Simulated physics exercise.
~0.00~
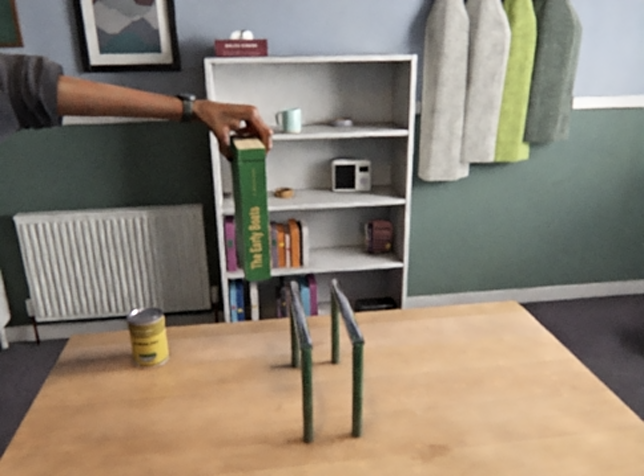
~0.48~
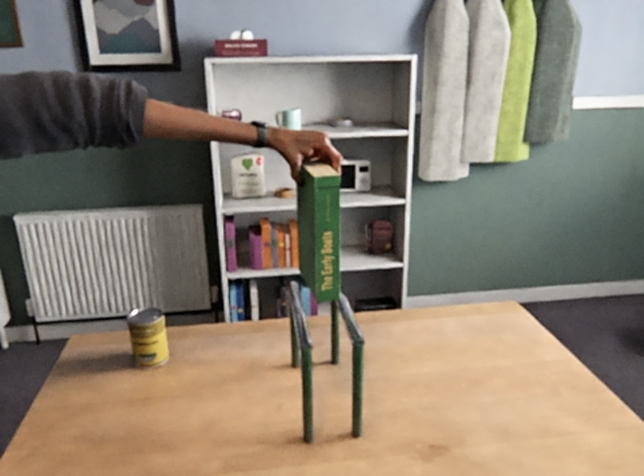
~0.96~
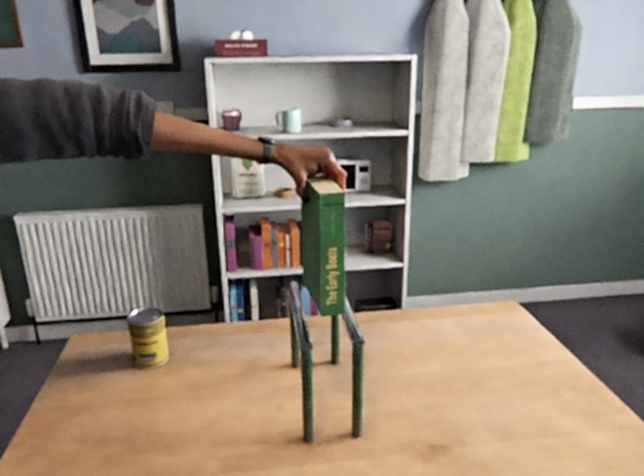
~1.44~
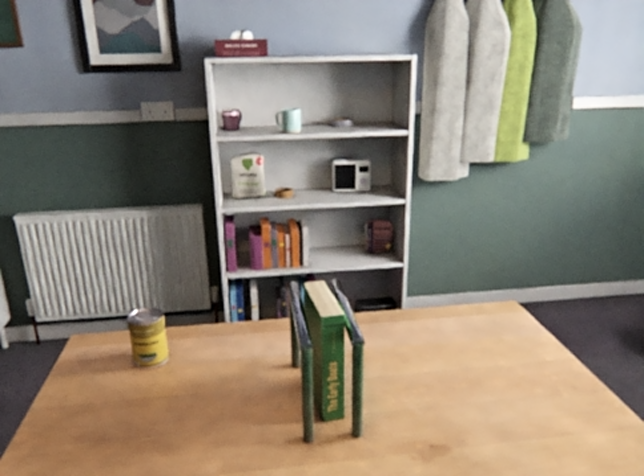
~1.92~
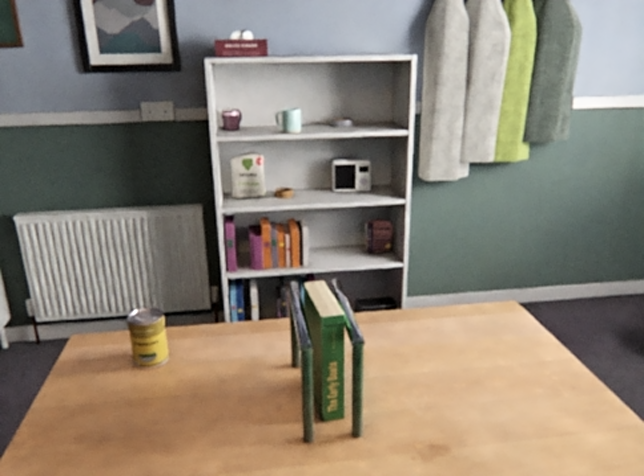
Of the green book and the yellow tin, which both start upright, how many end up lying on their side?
None of them do. The green book is standing upright between the supports at the end, and the yellow tin is still upright on the table.
A hand carried a green book upright to the right over two narrow supports on a wooden table, then lowered it between them and let go, leaving it standing in the gap while a yellow tin sat off to the left.
